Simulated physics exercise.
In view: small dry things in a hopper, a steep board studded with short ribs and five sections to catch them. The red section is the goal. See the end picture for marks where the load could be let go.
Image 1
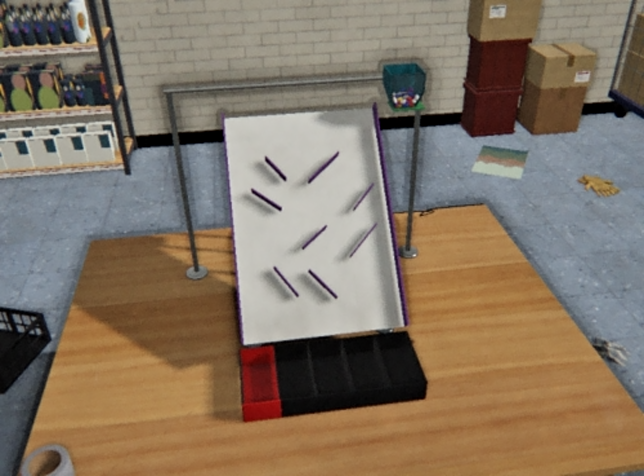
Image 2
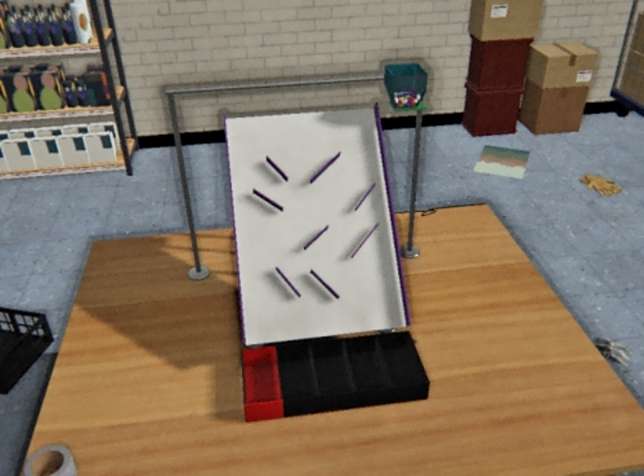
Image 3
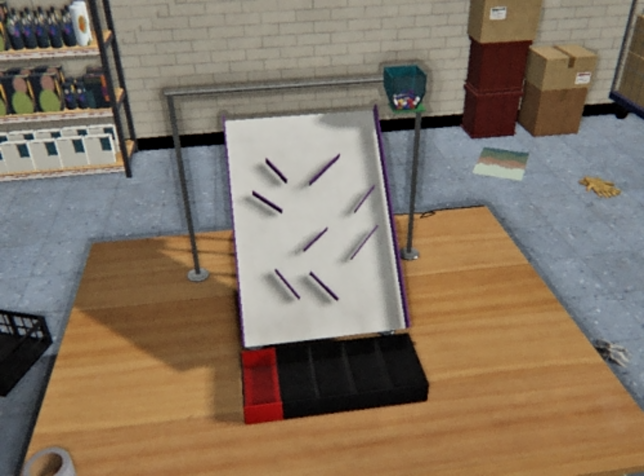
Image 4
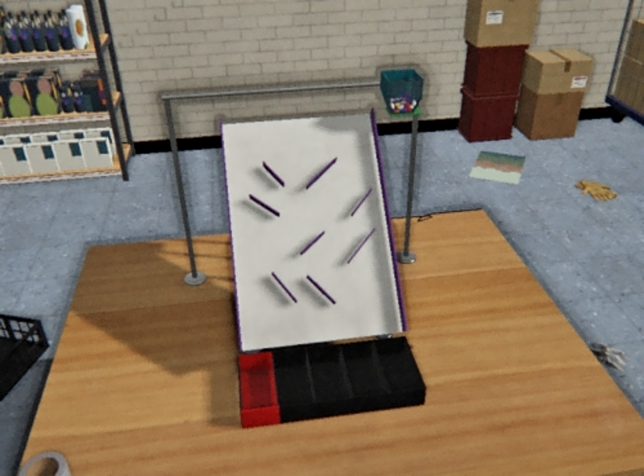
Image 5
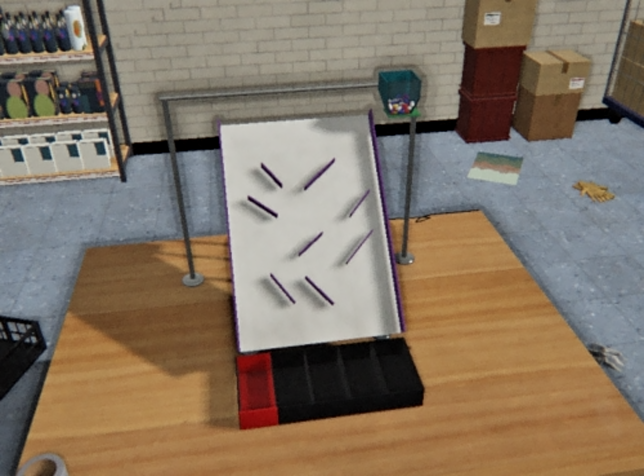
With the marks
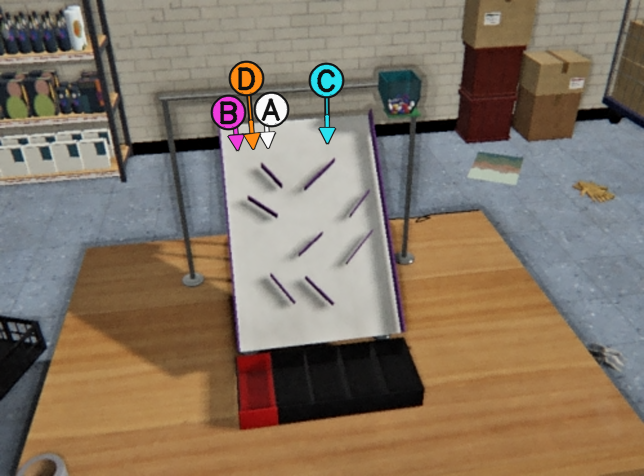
The view shifts very slightly while nothing else visibly moves: a small teal hopper of colourful pieces hangs at the upper right above a steep white board with angled ribs, with one red section left of black ones below.
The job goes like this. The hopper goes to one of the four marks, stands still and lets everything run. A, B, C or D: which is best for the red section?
Use mark B.
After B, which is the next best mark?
Here it is mark D.
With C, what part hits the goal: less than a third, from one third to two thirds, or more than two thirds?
It is less than a third.
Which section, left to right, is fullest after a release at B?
The first.
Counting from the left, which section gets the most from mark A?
The third.
On the marked copy, mark A meets the board at (267, 142); mark B meets the board at (237, 144); mark C meets the board at (327, 137); mark D meets the board at (252, 143).
With A, a small part in the red section, most in other sections, a small part held on the board.
With B, about two thirds in the red section, a small part in other sections, a small part held on the board, a small part outside the box.
With C, a stray few in the red section, most in other sections, about a quarter held on the board.
With D, about a third in the red section, about half in other sections, about a quarter held on the board.
